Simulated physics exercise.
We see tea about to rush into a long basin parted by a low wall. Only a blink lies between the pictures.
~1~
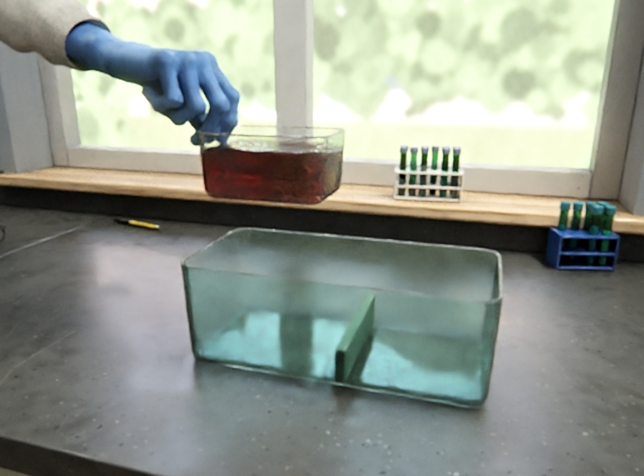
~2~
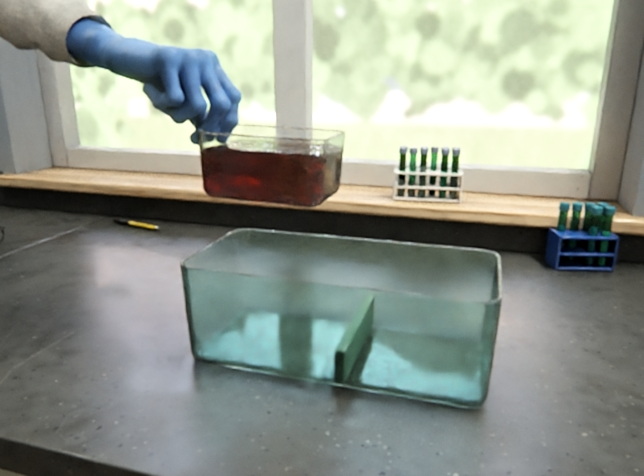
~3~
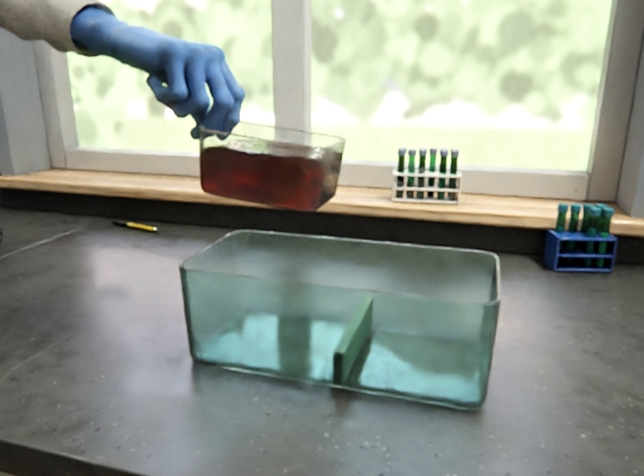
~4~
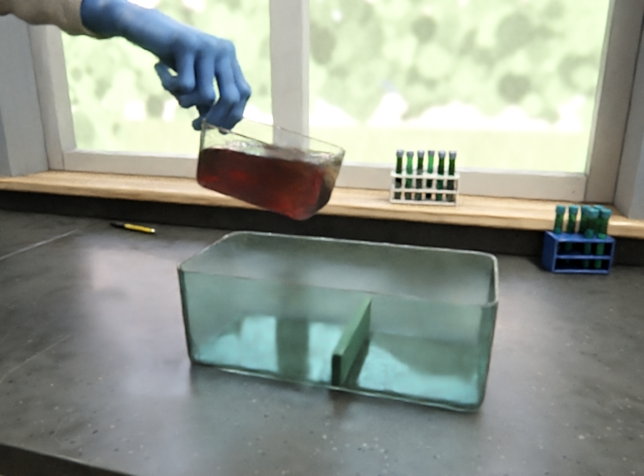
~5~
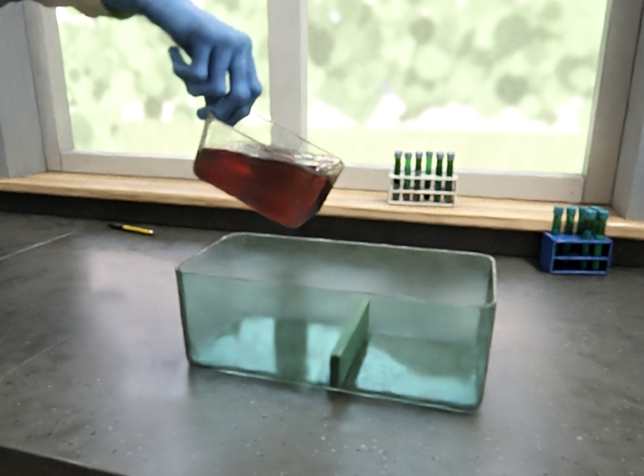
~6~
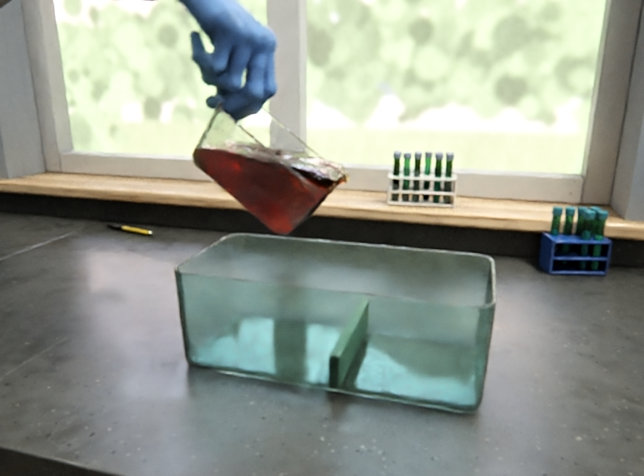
On a gray counter, a blue-gloved hand steadily tilts a clear container of dark red liquid rightward above a divided basin.
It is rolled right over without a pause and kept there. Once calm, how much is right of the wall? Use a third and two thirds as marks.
The share right of the wall is from a third to two thirds.
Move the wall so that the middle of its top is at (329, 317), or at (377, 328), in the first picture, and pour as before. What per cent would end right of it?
Roughly 80 per cent, and 40 per cent.
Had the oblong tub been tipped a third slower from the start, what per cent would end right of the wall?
Some 70 per cent.
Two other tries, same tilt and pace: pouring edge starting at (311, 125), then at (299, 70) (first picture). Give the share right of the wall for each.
Roughly 35 per cent, and 35 per cent.
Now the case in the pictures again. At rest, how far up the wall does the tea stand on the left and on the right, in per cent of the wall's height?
Near 20 on the left, 40 on the right.
A moment on, the oblong tub is tipped right over and 10 per cent is still to pour, 16 is left of the wall and 53 right of it.
Next, the oblong tub is tipped right over and 0 per cent is still to pour, 35 is left of the wall and 58 right of it.
Then the oblong tub is tipped right over and 0 per cent is still to pour, 39 is left of the wall and 59 right of it.
Later the oblong tub is tipped right over and 0 per cent is still to pour, 40 is left of the wall and 59 right of it.
At rest 40 per cent lies left of the wall, 59 right of it and 1 outside.
